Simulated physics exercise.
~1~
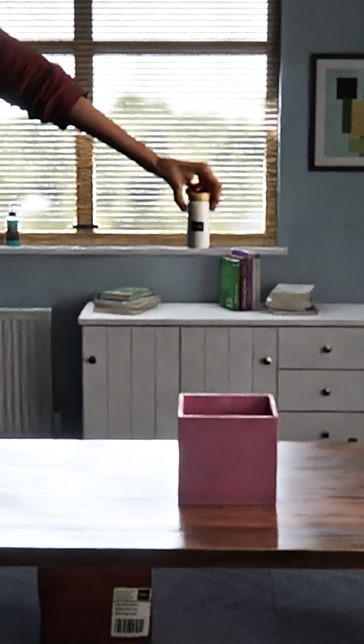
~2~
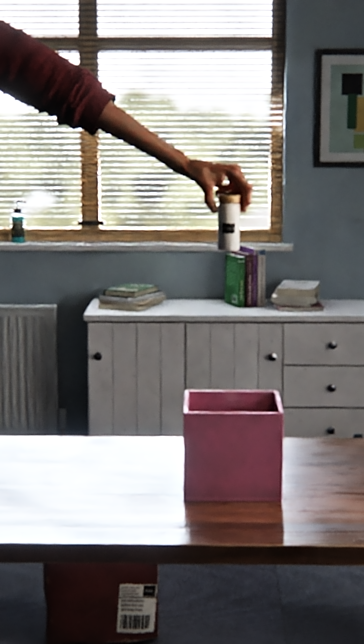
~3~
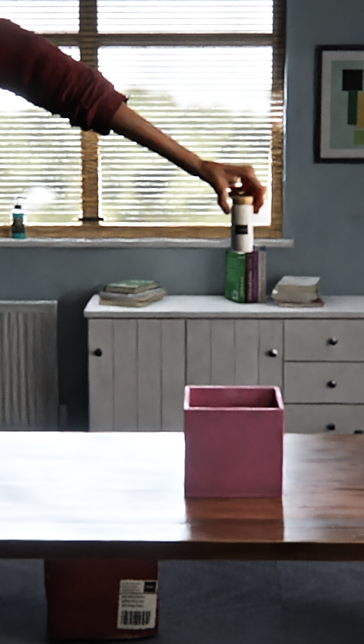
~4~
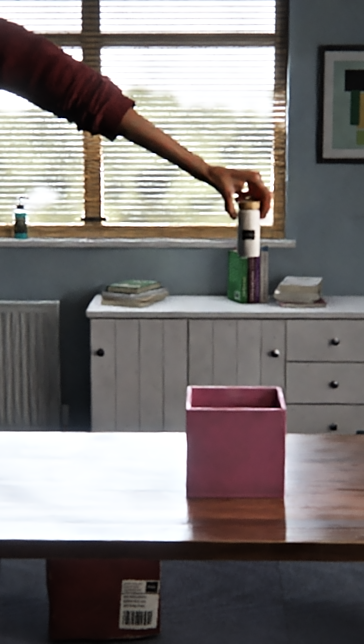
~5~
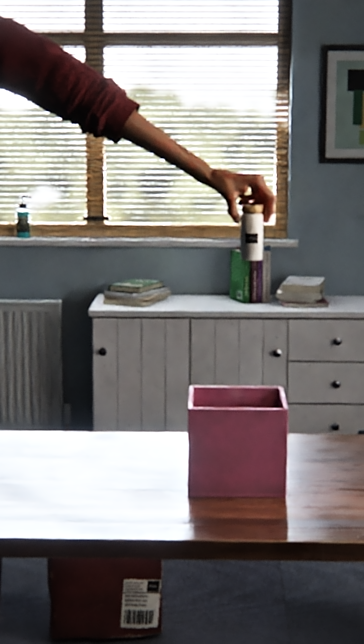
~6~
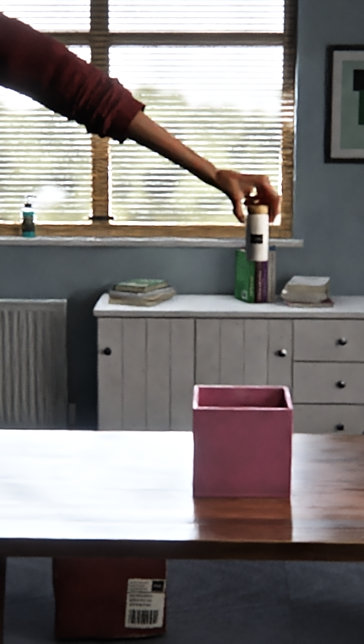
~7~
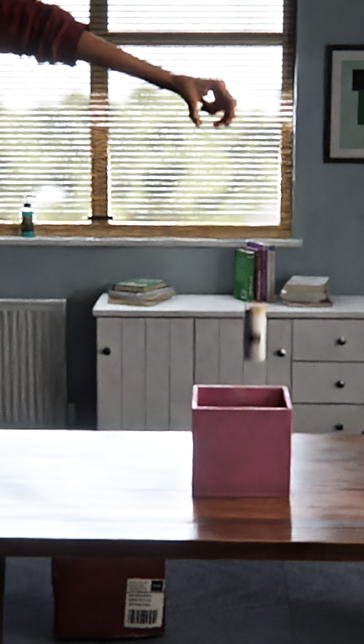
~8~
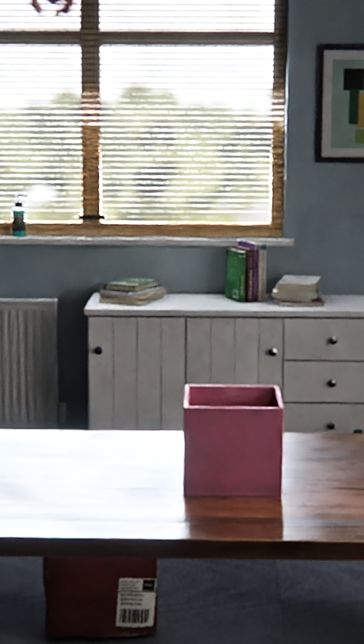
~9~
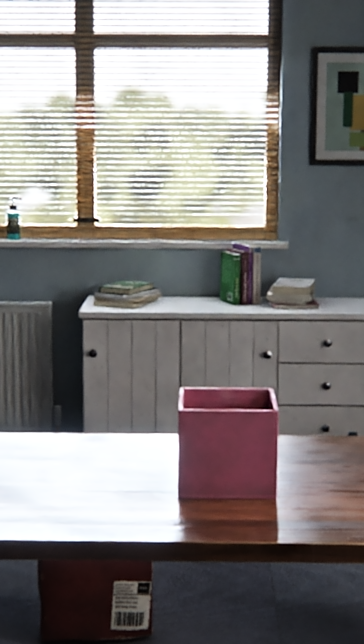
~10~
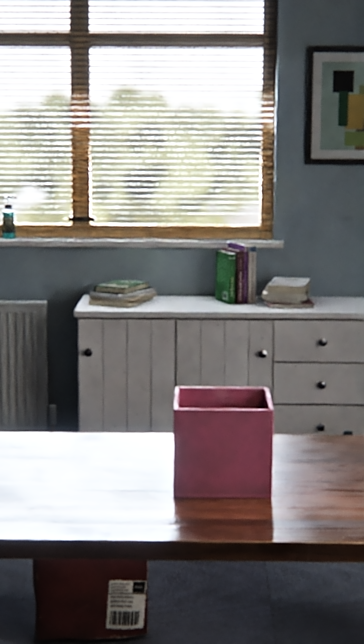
A white shaker held by a hand moved right until it hung above a square pinkish basket on a wooden table, then the fingers let go and it fell, dropping inside out of sight as the hand drew back and left.
